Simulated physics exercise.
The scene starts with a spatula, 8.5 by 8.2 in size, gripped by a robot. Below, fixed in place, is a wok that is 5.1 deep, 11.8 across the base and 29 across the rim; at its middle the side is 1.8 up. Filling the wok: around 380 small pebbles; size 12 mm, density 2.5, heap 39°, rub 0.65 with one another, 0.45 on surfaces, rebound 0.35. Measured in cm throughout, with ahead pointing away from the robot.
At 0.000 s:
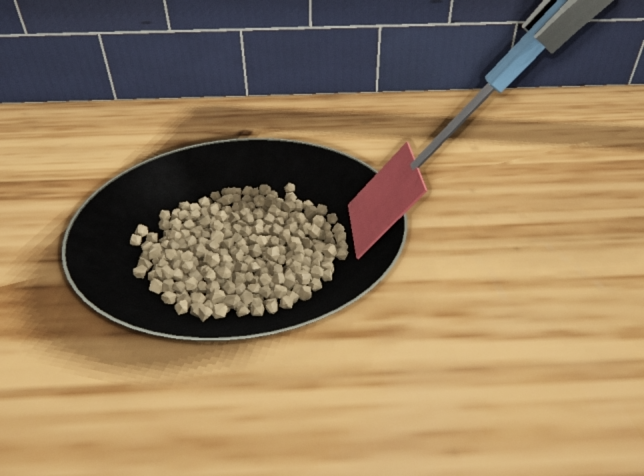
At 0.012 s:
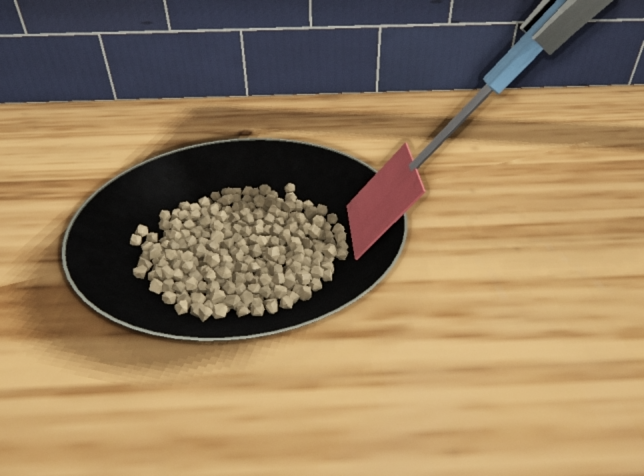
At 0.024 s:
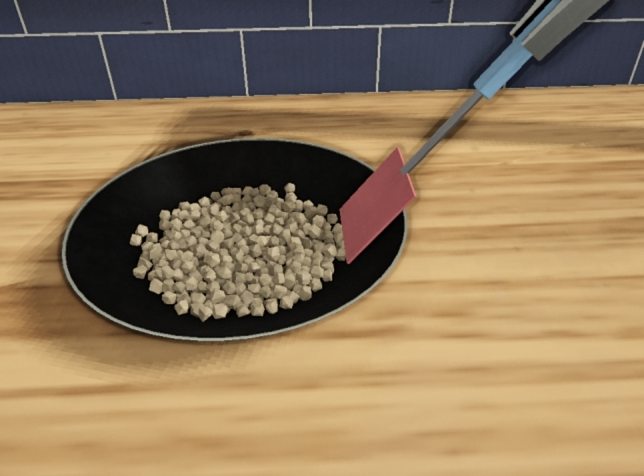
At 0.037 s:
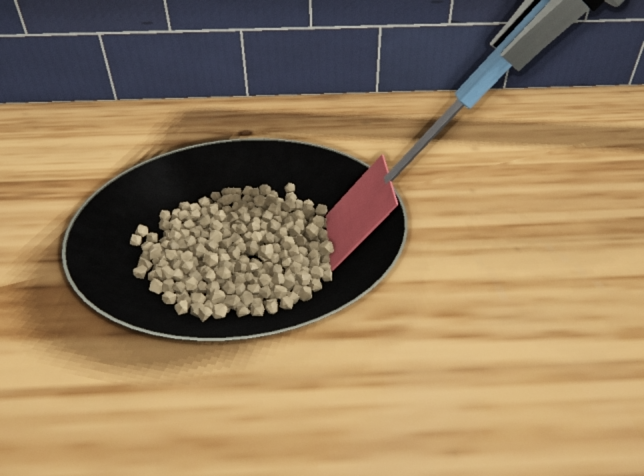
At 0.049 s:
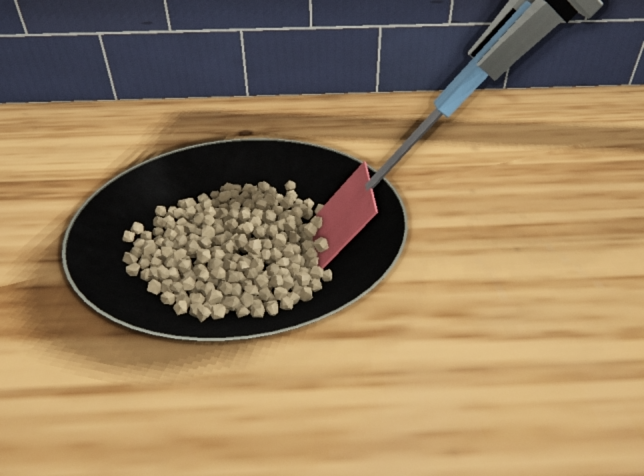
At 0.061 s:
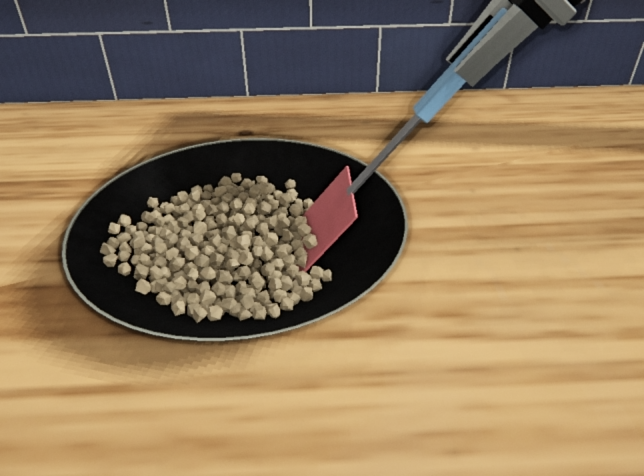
On a wooden counter, a robot-held red spatula slides left, pushing small pebbles across a black wok.
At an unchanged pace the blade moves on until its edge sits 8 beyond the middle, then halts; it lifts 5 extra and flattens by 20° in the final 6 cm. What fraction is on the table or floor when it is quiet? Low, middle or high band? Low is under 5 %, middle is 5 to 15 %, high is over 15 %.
High band.
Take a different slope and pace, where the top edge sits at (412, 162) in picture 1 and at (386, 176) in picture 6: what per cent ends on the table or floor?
Near 10 in a hundred.
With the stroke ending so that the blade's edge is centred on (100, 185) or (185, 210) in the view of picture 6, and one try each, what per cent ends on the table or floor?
Respectively some 50 and 15 percent end on the table or floor.
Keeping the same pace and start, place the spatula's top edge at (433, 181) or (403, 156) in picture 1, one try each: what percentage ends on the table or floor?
First try roughly 20 percent, second try roughly 30 percent.
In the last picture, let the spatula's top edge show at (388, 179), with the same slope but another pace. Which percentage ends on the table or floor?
10 %.
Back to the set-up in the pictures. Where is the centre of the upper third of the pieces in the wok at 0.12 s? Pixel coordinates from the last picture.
(157, 218).
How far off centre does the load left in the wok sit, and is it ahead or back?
It sits near 5.5 centimetres ahead of centre.
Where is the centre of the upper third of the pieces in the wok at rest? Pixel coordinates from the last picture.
I'd say around pixel (130, 228).
After 0.09 s, sloping 52°, highest piece 8 above the table; 382 in the wok.
After 0.12 s, sloping 47°, highest piece 9 above the table; 373 in the wok, 9 on the blade or in flight.
After 0.34 s, sloping 32°, highest piece 20 above the table; 293 in the wok, 62 on the table or floor, 27 on the blade or in flight.
After 1.39 s, sloping 32°, highest piece 6 above the table; 292 in the wok, 90 on the table or floor.
At rest, 292 in the wok, 90 on the table or floor. That is 24 % on the table or floor.
